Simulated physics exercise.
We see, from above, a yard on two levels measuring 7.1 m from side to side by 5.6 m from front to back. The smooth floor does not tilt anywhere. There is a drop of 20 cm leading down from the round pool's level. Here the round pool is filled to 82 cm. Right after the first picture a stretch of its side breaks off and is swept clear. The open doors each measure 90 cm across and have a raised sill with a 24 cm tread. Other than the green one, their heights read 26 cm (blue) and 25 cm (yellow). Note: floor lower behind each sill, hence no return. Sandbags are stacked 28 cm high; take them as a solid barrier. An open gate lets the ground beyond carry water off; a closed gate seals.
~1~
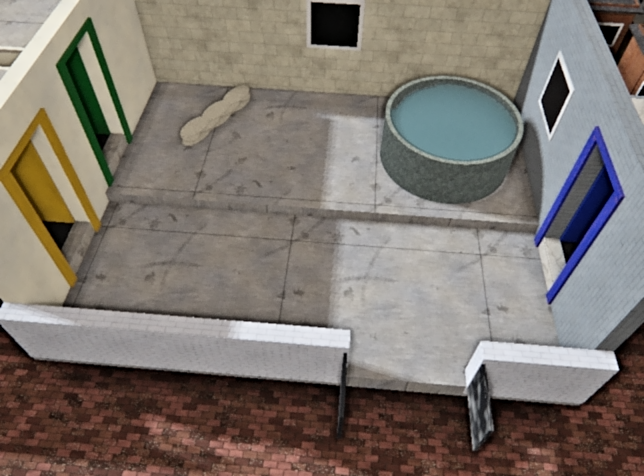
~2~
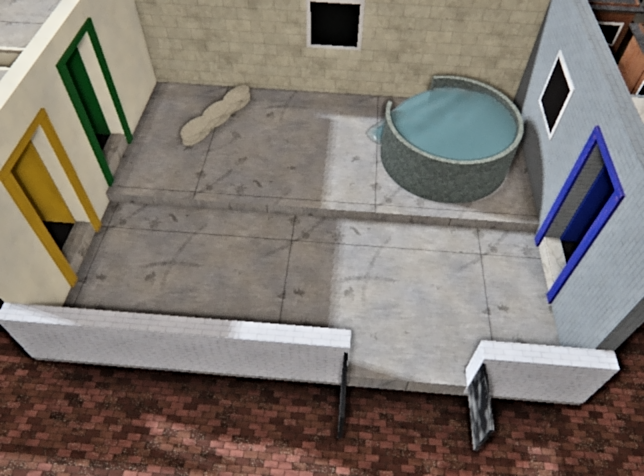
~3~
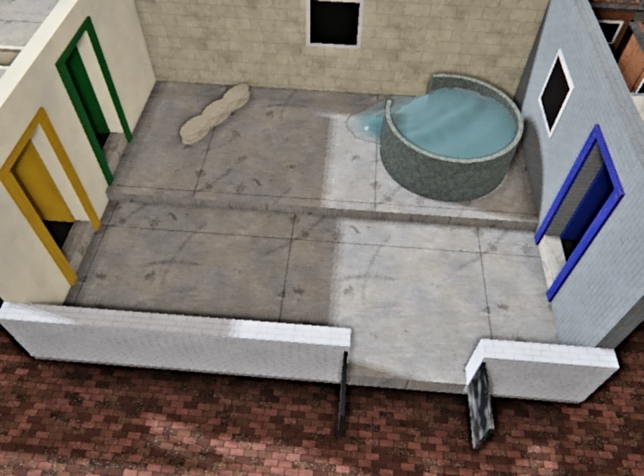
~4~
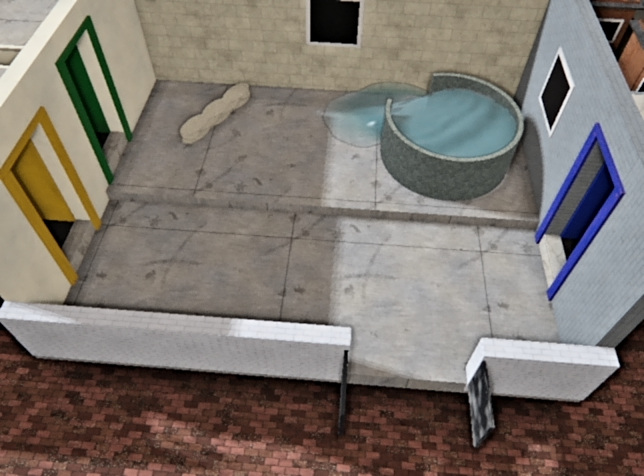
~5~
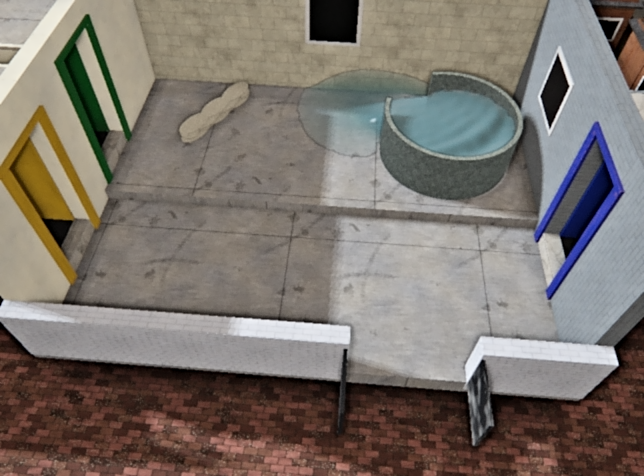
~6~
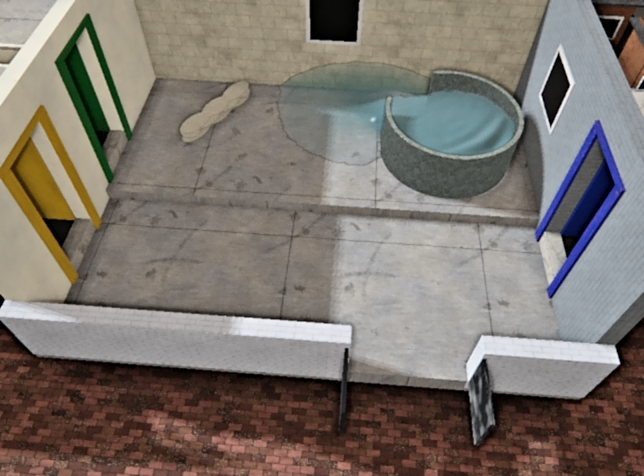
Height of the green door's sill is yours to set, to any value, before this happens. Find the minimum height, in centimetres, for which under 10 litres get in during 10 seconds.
The minimum is about 6 cm.
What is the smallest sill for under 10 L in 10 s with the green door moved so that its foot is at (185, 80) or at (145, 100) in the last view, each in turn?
Roughly 19 cm, then roughly 27 cm.
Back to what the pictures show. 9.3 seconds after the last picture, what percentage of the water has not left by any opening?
Some 96 per cent remains.
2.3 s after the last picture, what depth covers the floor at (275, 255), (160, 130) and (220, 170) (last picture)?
Roughly 0, 10 and 12 centimetres.
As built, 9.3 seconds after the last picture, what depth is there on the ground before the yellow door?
It works out to about 11.0 centimetres deep.
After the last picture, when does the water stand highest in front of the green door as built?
Peak time: About 2.4 s.
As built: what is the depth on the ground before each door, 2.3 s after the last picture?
In cm: Green 9, blue 1, yellow 15.
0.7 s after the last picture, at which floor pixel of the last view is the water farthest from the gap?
I'd put the front's tip around (157, 78).
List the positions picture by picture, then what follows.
The first frame shows still water, 82 cm deep, in the round pool at (453, 121); the green door at (102, 115) is dry.
In the second frame, the gap is on the far side, the front 0.4 m out at (370, 133); the back of the round pool holds 82 cm.
In the third frame, water pours out on the far side and has run 0.8 m, to (355, 116); about 11 cm deep outside, 82 cm at the back.
In the fourth frame, water pours out on the far side and has run 1.4 m, to (334, 102); about 12 cm deep outside, 82 cm at the back.
In the fifth frame, the front is at (311, 88), 2.0 m from the gap on the far side; 3.3 m2 of floor is wet, 74 cm left at the back.
In the sixth frame, the front is at (281, 85), 2.5 m from the gap on the far side; 4.1 m2 of floor is wet, 64 cm left at the back; the green door at (101, 112), 5.1 m from the gap, is still 3.0 m from the nearest water.
Then, 0.7 s after the last picture water covers 20 % of the floor, deepest (52 cm) near (390, 97); it has not reached the green door.
Then, 2.3 s after the last picture water covers 50 % of the floor, deepest (31 cm) near (250, 101); 9 cm at the green door, 0 litres in over its 24 cm sill.
Then, 9.3 s after the last picture water covers 90 % of the floor, deepest (16 cm) near (563, 371); 6 cm at the green door, 0 litres in over its 24 cm sill.
At the green door as built, the water peaked near 9 cm, 2.3 s after the last picture.
Run again over the same 10 s with other heights there, 15 litres in over 5.5 cm, 4 litres over 7.5 cm. The limit of 10 litres is kept from about 6 cm up.
